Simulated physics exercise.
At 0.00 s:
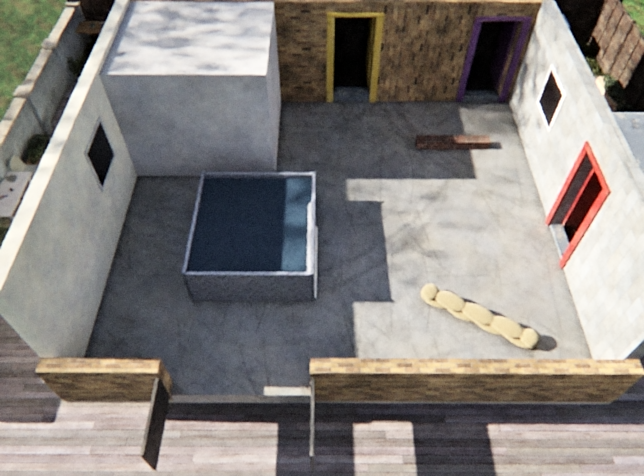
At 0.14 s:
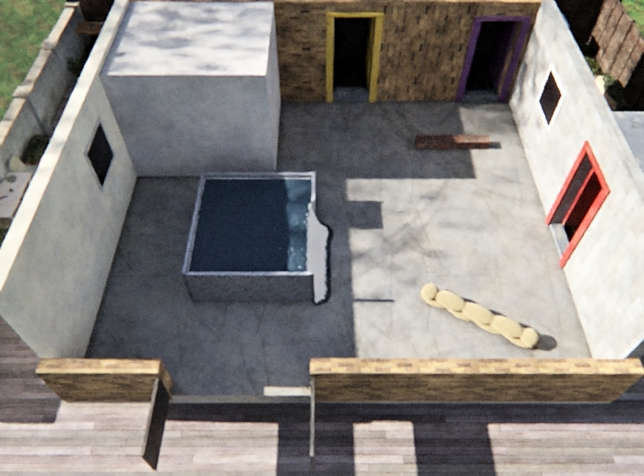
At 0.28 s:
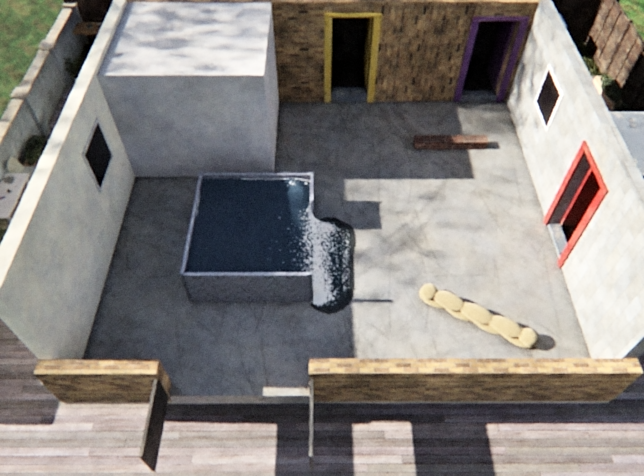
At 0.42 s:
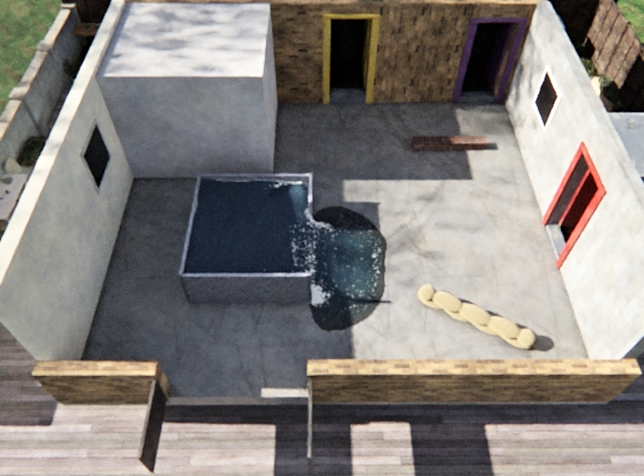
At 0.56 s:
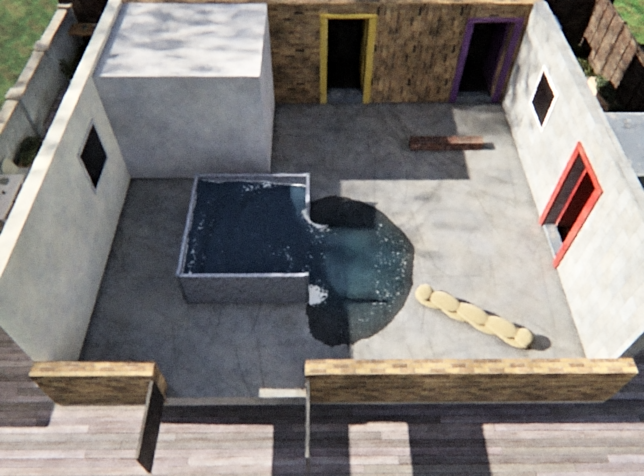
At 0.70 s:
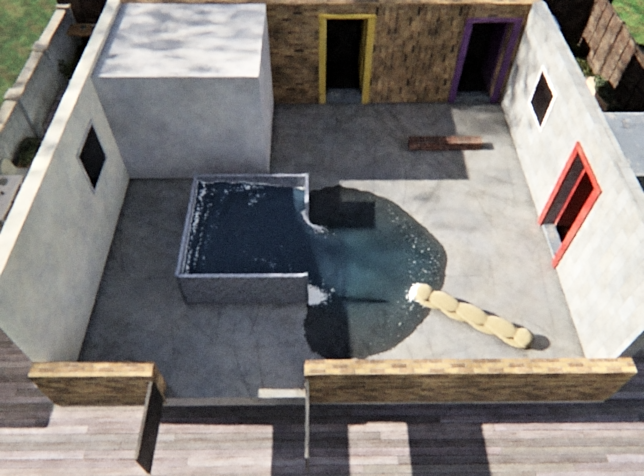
The video shows a walled yard from above, where water bursts from the right side of a square tank and spreads rightward across the grey floor in a widening dark pool, reaching the near end of a pale, lumpy barrier.
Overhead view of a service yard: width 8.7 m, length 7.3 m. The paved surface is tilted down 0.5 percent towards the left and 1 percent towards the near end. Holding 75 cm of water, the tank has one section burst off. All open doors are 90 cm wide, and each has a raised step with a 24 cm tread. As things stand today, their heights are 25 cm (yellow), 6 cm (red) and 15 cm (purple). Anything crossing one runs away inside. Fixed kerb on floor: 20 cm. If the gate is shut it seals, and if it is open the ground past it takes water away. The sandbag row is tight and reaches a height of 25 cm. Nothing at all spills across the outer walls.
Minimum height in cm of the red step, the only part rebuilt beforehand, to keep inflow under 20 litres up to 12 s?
26 cm.
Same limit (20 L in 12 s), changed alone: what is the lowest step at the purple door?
Purple: Roughly 12.5 cm.
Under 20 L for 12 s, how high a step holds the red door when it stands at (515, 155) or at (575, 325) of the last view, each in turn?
First place around 10.0 cm, second around 28 cm.
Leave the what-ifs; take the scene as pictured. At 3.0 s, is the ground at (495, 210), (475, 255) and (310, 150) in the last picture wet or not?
Point by point: Soaked, then soaked, then bone dry.
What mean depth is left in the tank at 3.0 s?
The average depth is some 27 cm.
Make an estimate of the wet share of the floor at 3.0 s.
Approximately 45 % of it.
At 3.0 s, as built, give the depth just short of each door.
Depth at yellow 0 cm, at red 26 cm, at purple 0 cm.
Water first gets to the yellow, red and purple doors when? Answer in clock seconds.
Yellow 5.5 s; red 1.3 s; purple 3.6 s.
After 1.4 s water covers 35 % of the floor, deepest (42 cm) near (417, 290); 8 cm at the red door, 1 litre in over its 6 cm step.
After 3.0 s water covers 45 % of the floor, deepest (43 cm) near (559, 380); 26 cm at the red door, 222 litres in over its 6 cm step.
After 12.0 s water covers 95 % of the floor, deepest (14 cm) near (591, 380); 6 cm at the red door, 454 litres in over its 6 cm step.
At the red door as built, the water arrived by 1.3 s and peaked near 26 cm at 3.0 s.
Run again over the same 12 s with other heights there, 59 litres in over 21.5 cm, 9 litres over 29 cm. The limit of 20 litres is kept from about 26 cm up.
